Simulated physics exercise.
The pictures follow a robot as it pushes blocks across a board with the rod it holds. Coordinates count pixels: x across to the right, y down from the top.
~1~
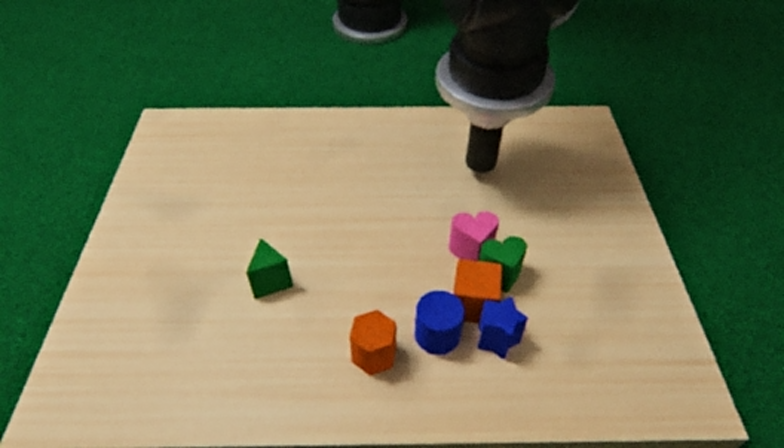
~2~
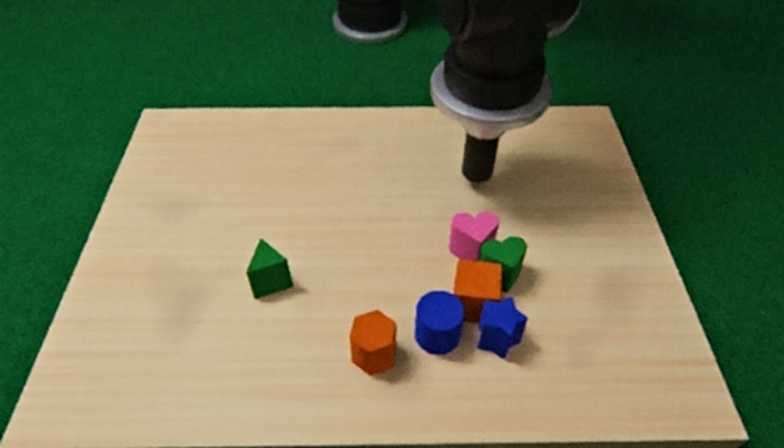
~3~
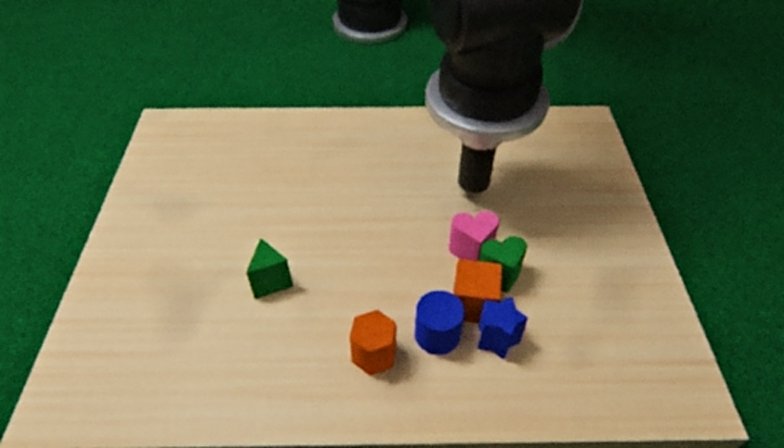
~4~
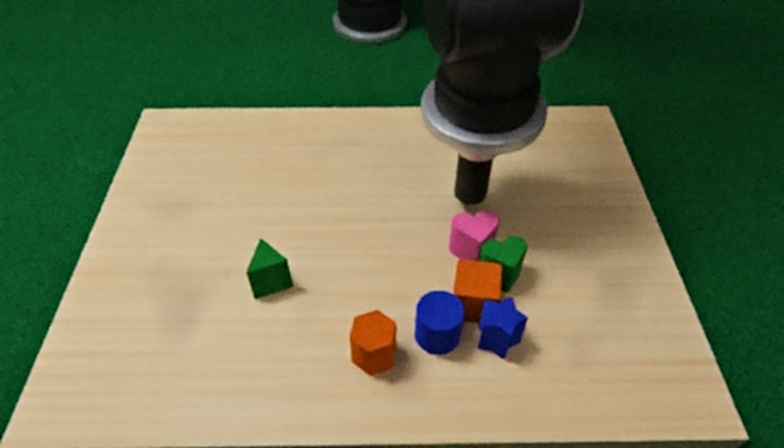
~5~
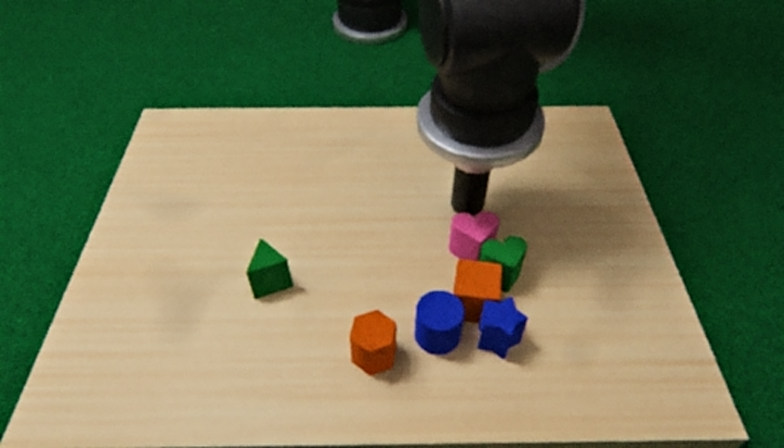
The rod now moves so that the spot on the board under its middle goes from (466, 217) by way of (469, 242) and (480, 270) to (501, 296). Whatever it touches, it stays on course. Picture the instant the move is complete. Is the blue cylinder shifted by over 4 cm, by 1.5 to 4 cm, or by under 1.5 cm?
1.5 to 4 cm.
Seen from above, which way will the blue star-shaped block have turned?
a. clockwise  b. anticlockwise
My answer is option b.
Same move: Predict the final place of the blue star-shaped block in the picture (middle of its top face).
It sits at (517, 346).
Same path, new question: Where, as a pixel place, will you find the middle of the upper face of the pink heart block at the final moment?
So, by the moment the path ends, you'll find the top centre of the pink heart block at (511, 301).
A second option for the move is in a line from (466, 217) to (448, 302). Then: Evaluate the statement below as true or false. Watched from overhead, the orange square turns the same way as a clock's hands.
True.
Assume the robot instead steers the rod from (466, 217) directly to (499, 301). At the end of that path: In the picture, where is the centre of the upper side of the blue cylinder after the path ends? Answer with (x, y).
My best guess is (423, 334).
On the path given first. One third of the way, rod (471, 231); pink heart block (477, 241); green heart block (512, 254), turned 30° anticlockwise.
Two thirds of the way, rod (483, 258); blue cylinder (431, 322); pink heart block (493, 271); orange square (480, 304), turned 30° clockwise; blue star-shaped block (510, 336), turned 40° anticlockwise; green heart block (532, 269), turned 70° anticlockwise.
At the end, rod (504, 285); blue cylinder (423, 330); pink heart block (511, 301); orange square (477, 321), turned 45° clockwise; blue star-shaped block (517, 346), turned 30° anticlockwise; green heart block (550, 277), turned 100° anticlockwise.
